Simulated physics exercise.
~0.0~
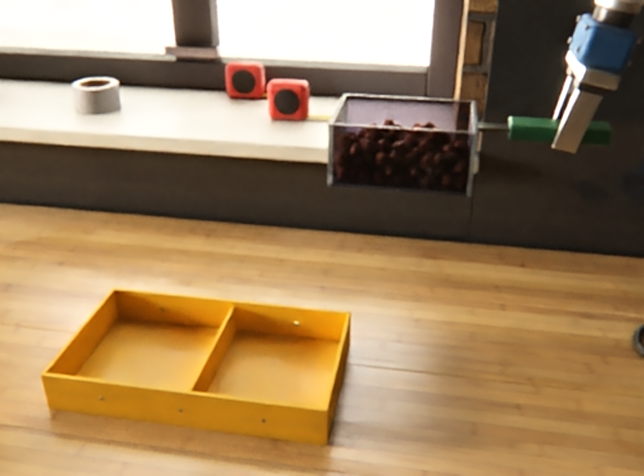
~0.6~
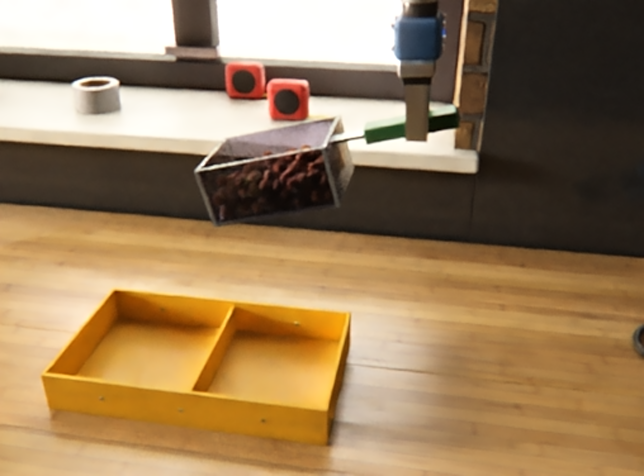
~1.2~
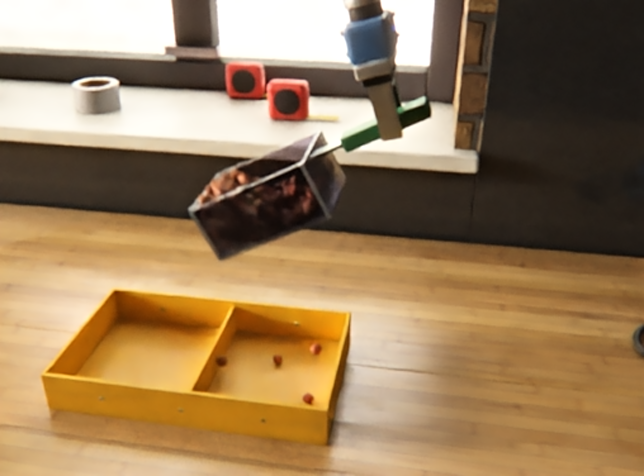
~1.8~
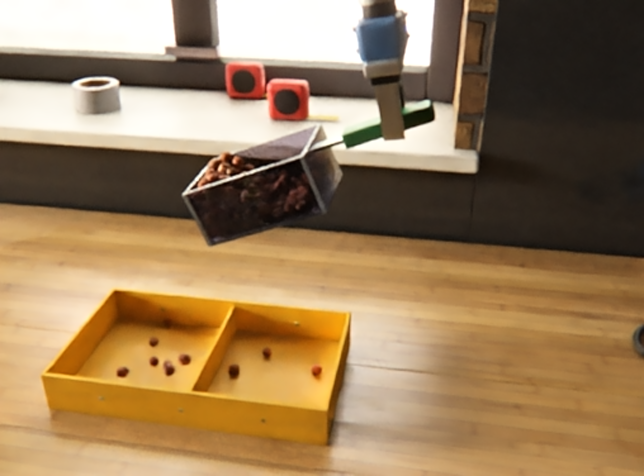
The clip opens with a robot arm holding a clear box of small, dark reddish-brown nuts by its green handle, to the upper right of a divided yellow tray on a wooden table. The arm carries the box left until it hangs above the empty tray, its left end beginning to dip. It then tips the box further and lowers it slightly, and a few nuts land in the tray's right compartment. Next, the arm eases the box partly back and lifts it a little, while several more nuts appear in the left compartment. At the end, a small scattering lies across both compartments, and most nuts remain in the box.
